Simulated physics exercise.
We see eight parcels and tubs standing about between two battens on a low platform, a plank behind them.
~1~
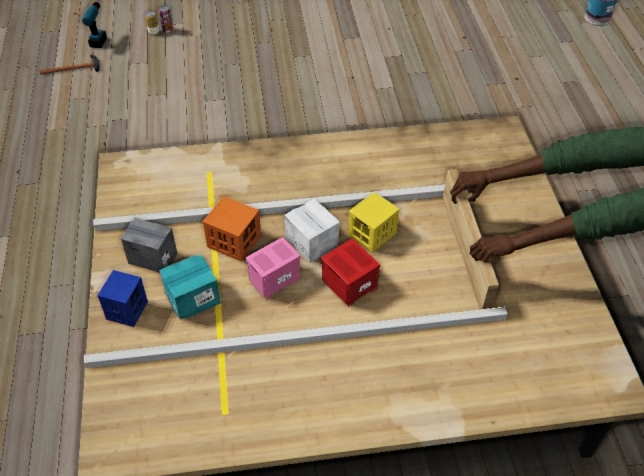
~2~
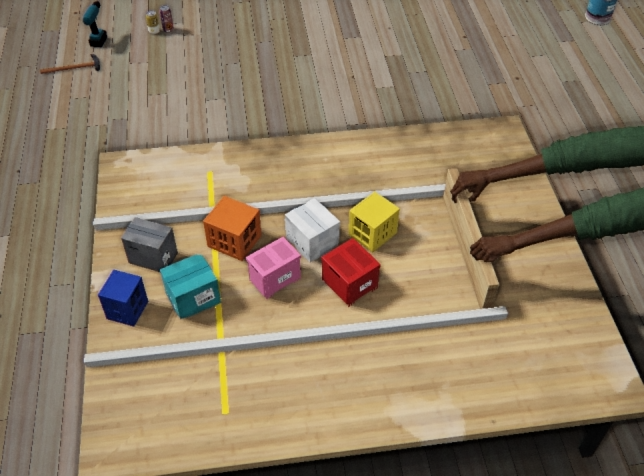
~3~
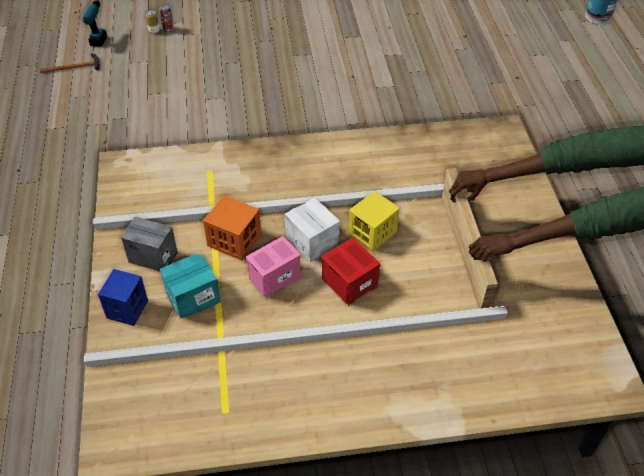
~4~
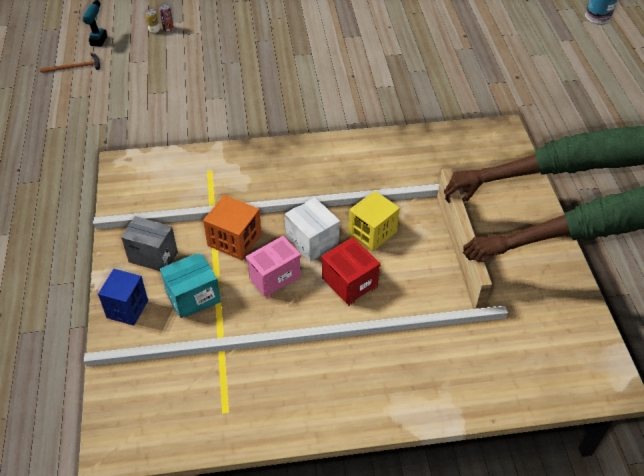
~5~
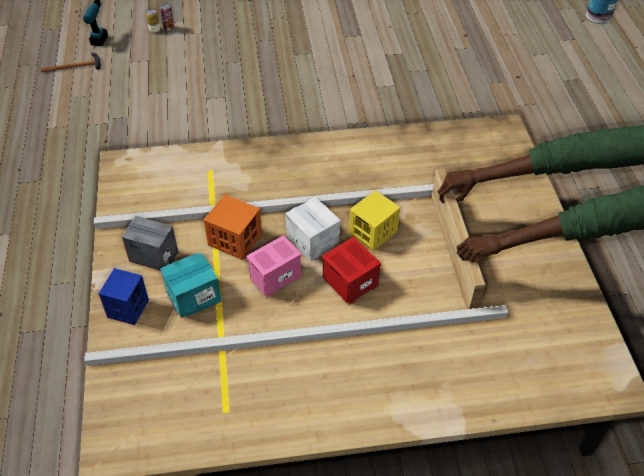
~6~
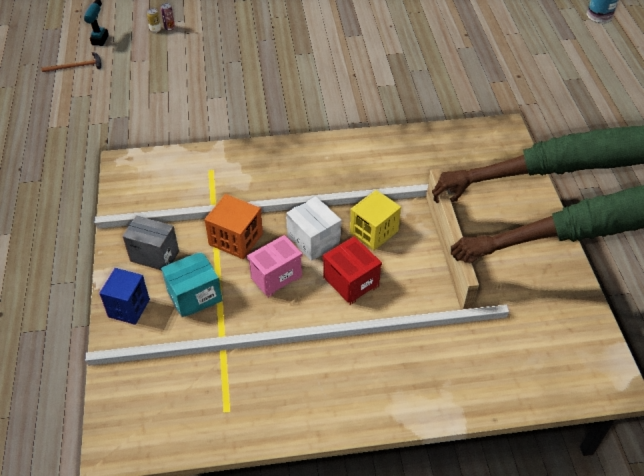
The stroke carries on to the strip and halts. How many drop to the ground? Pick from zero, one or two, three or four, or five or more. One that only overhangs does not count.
Outcome: The number that fall off is one or two.
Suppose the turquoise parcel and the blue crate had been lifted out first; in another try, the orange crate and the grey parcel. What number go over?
First 0, then 1.
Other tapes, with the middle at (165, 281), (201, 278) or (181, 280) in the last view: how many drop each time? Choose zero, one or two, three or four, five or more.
For each place: Three to four; one or two; either three or four.
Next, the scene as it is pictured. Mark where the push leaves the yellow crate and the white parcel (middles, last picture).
The yellow crate stops around (196, 228); the white parcel around (158, 234).
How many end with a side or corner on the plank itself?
The number is 2.
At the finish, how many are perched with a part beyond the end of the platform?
Overhanging: 0.
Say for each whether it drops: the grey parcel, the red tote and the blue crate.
The grey parcel holds on, the red tote stays on, the blue crate falls.
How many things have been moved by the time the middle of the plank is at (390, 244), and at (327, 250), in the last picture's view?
1 and 5.
A little later, none off yet; blue crate at rest near (125, 296); grey parcel at rest near (151, 244); turquoise parcel at rest near (192, 285).
Next, none off yet; blue crate at rest near (125, 296); grey parcel moving near (149, 245); turquoise parcel at rest near (192, 285).
When it is over, the number that fall off is one or two; down, blue crate.
